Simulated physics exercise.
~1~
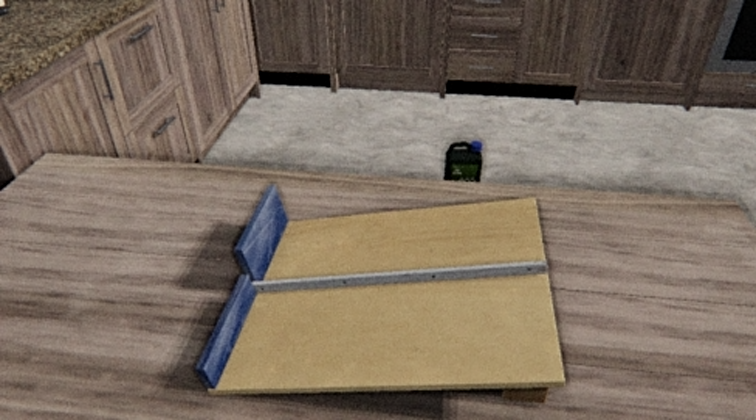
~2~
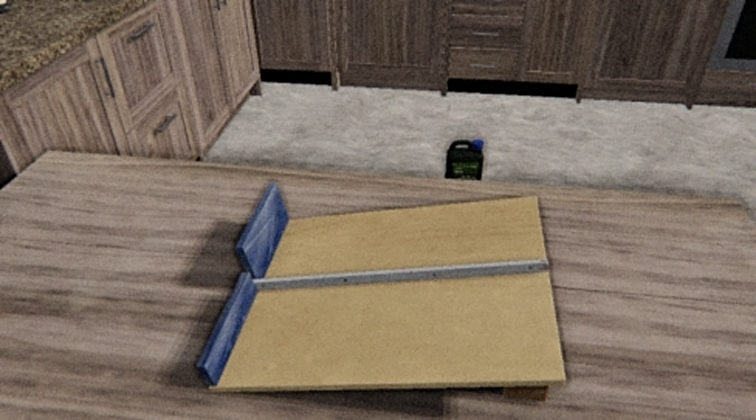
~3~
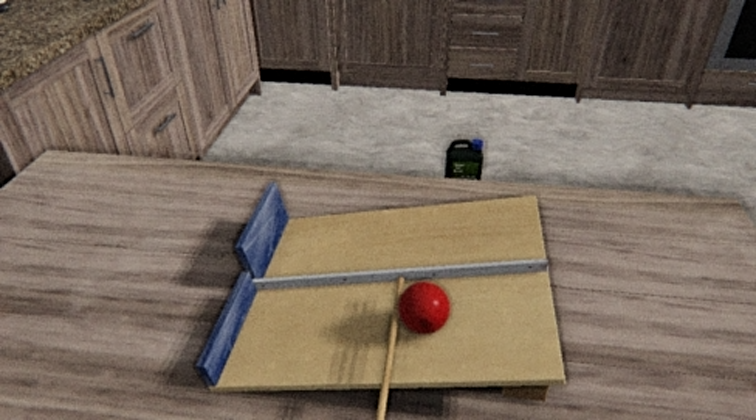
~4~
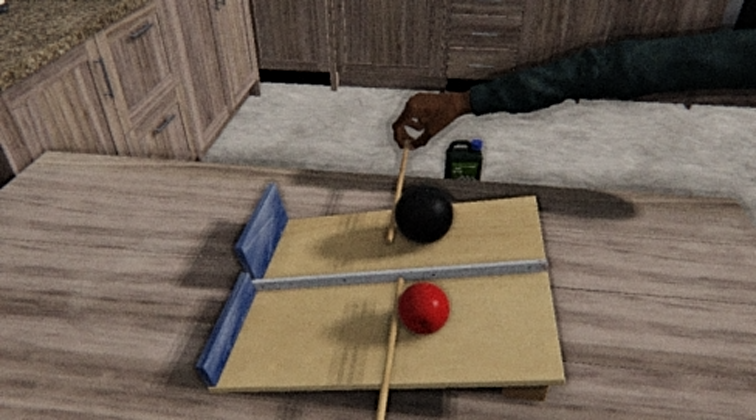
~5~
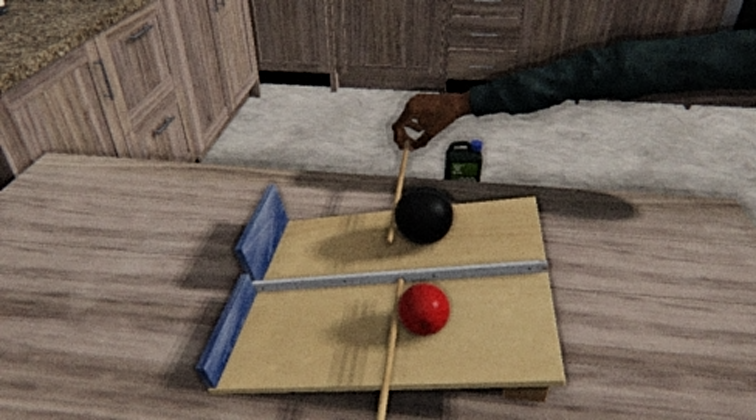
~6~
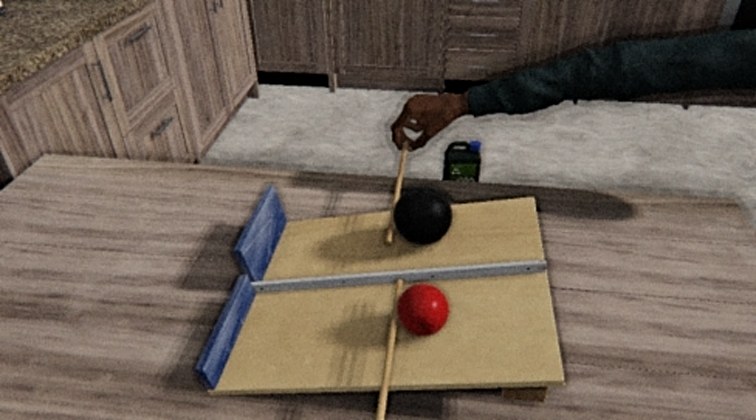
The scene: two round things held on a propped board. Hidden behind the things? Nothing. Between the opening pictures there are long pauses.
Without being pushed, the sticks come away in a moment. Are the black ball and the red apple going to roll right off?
Trial note - black ball stays put; red apple stays put.
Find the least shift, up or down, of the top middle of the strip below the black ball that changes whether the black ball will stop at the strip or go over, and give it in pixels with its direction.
Push it down about 32 pixels and it flips.
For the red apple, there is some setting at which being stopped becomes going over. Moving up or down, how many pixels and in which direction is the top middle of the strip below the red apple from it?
Downward, by some 12 pixels.
Then, 0.32 s on from there, black ball rolling on the board near (390, 220); red apple rolling on the board near (384, 313).
Then, 0.52 s on from there, black ball rolling on the board near (330, 226); red apple rolling on the board near (312, 317).
Then, 0.66 s on from there, black ball rolling on the board near (297, 229); red apple rolling on the board near (252, 320).
In the end, the black ball stops on the board, near (292, 229); the red apple stops on the board, near (251, 321).
